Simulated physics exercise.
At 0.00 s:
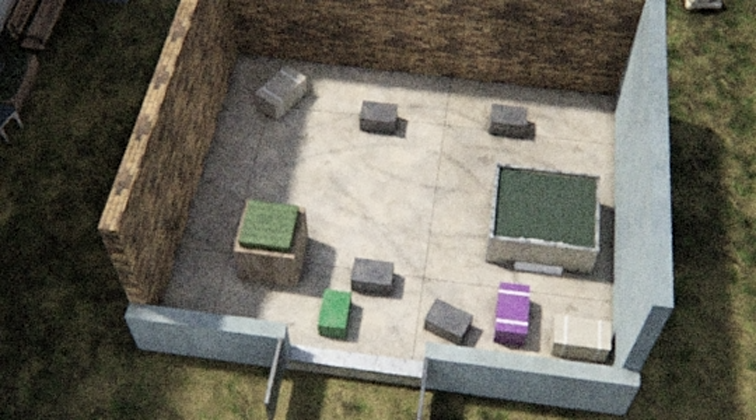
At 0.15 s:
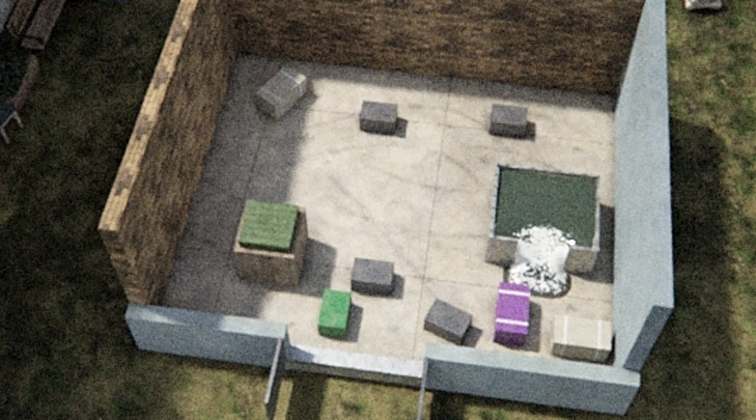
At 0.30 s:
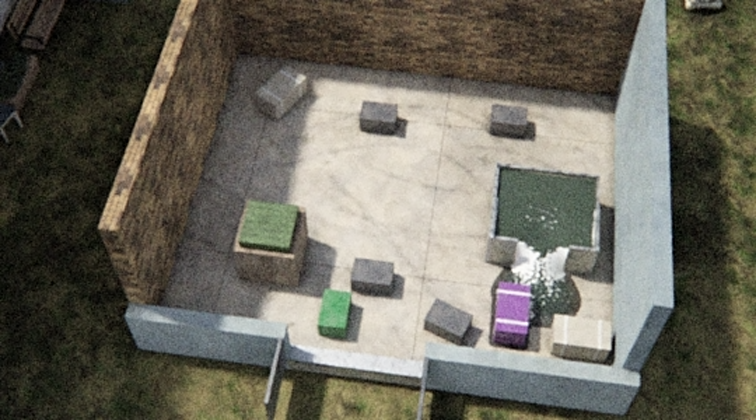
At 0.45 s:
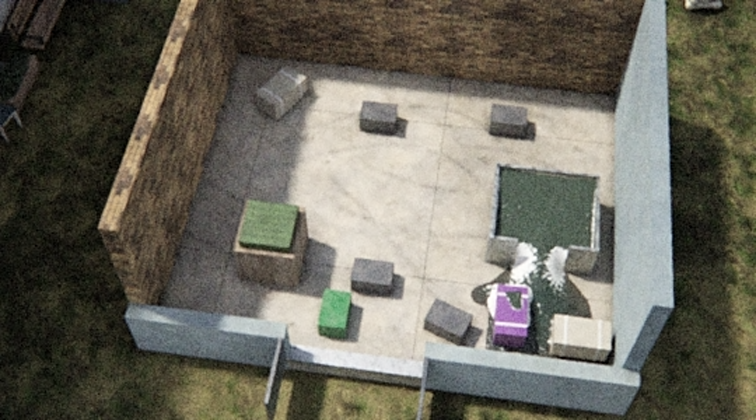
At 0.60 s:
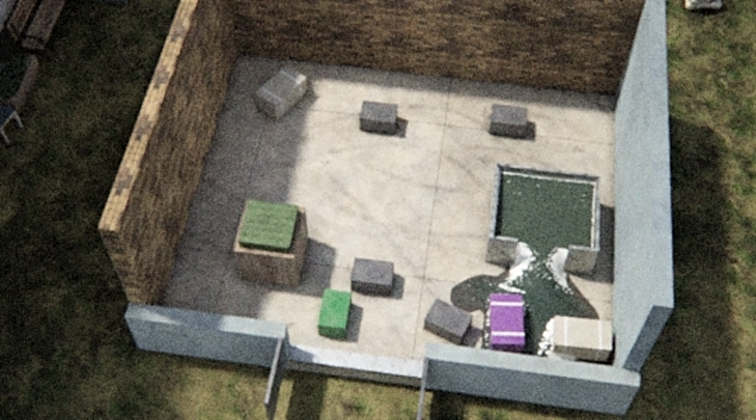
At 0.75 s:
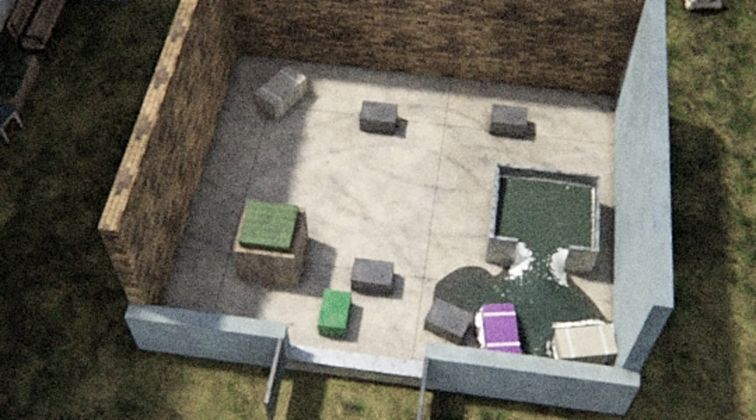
In a walled yard seen from above, crates and blocks sit around a tank of dark green water at the right. The tank's near side gives way and water gushes out in white foam, then spreads across the floor around the purple trunk, which slides a little toward the near wall.
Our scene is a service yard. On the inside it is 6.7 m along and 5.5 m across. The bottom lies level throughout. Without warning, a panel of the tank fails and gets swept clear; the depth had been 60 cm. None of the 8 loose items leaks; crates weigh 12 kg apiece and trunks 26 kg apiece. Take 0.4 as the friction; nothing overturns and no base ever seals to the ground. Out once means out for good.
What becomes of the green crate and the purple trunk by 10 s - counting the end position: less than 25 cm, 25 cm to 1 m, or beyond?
The green crate is taken well away; the purple trunk is taken well away.
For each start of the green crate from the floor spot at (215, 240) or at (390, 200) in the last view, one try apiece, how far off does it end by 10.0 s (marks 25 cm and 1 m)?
In that order: It moves a short way; it stays put.
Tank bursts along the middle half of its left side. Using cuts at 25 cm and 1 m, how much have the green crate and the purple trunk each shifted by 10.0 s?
Well, the green crate scoots over a bit and the purple trunk basically stays there.
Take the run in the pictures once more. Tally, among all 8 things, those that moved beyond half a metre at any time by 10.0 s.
I make it 5.
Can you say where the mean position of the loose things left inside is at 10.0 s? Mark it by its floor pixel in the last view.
I'd say about (374, 213) in the last view.
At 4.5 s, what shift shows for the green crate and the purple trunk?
Close to 200 cm for the first and 200 cm for the second.
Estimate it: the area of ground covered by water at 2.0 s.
9.5 m2.
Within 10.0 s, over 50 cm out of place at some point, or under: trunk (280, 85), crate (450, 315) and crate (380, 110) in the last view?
Results in listed order: Falls short / exceeds / falls short.
After 2.0 s the green crate is near (332, 308), 0.0 m from its start, aground; the purple trunk is near (422, 300), 1.3 m from its start, aground; 0 of 8 are out; 1 afloat.
After 4.5 s the green crate is near (206, 299), 1.9 m from its start, aground; the purple trunk is near (376, 266), 2.1 m from its start, aground; 0 of 8 are out; 1 afloat.
After 7.0 s the green crate is near (197, 247), 2.3 m from its start, aground; the purple trunk is near (376, 266), 2.1 m from its start, aground; 0 of 8 are out; 1 afloat.
After 10.0 s the green crate is near (211, 222), 2.4 m from its start, aground; the purple trunk is near (376, 266), 2.1 m from its start, aground; 0 of 8 are out; 0 afloat.
